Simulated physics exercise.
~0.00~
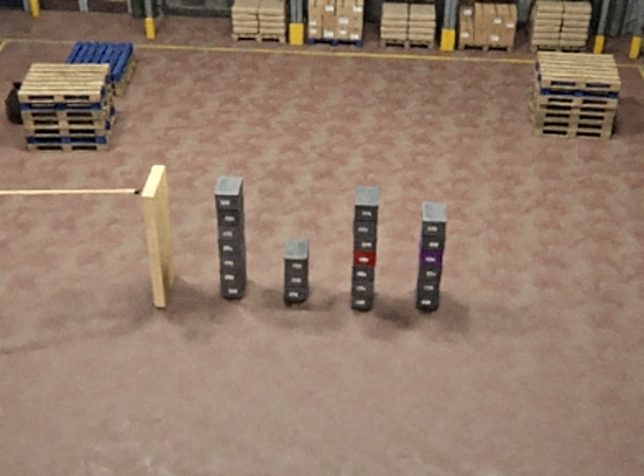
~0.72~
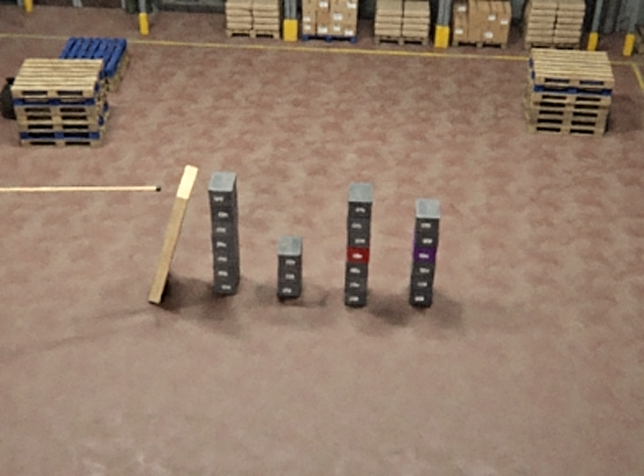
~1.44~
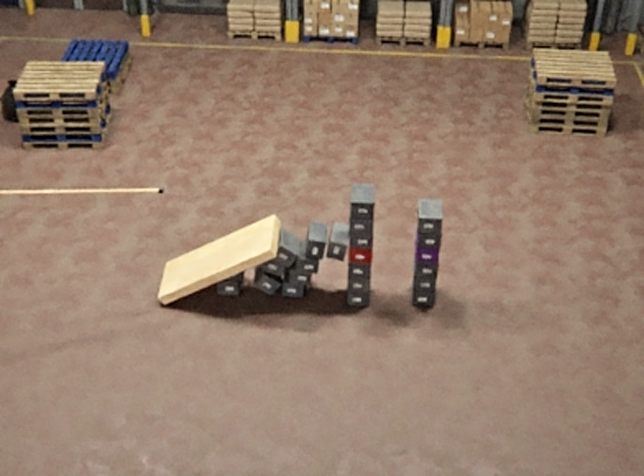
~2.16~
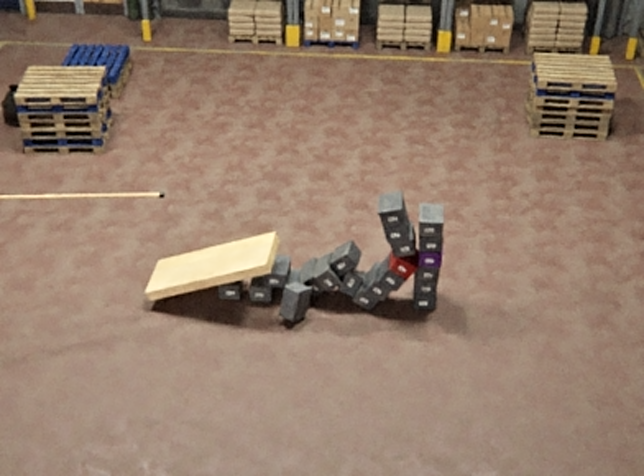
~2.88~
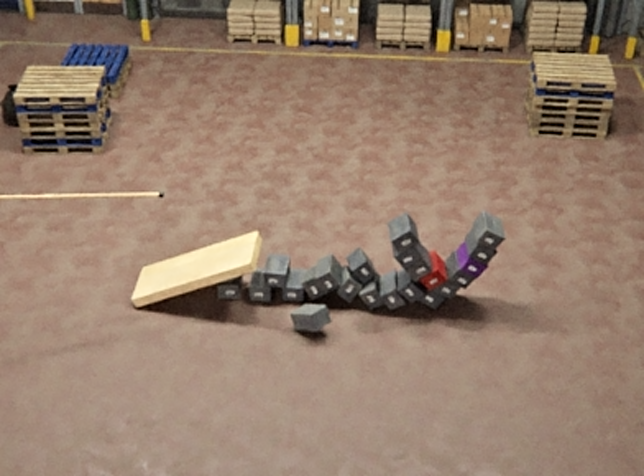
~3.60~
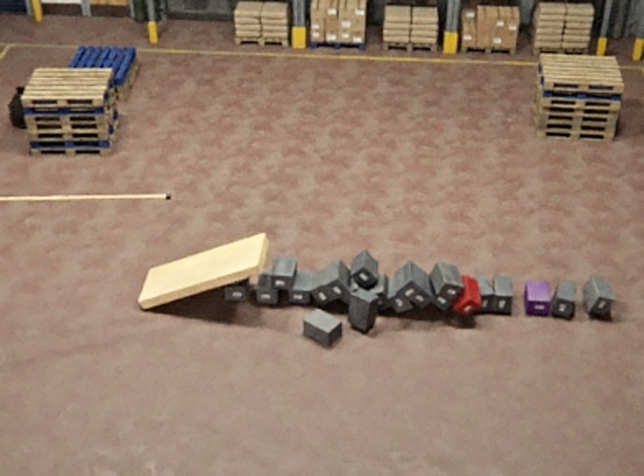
At the start, a pale board stands on end beside four separate stacks of dark grey totes on a warehouse floor, with one red tote and one purple tote among them. A thin pole from the left pushes near the top of the board, which tips to the right. The board knocks over the tall first stack and the short second one, and their totes tumble into the third. That stack buckles and leans into the last, which tips right as well. Finally, the totes lie in a jumbled line, the board resting aslant at the left and the purple tote near the right end.
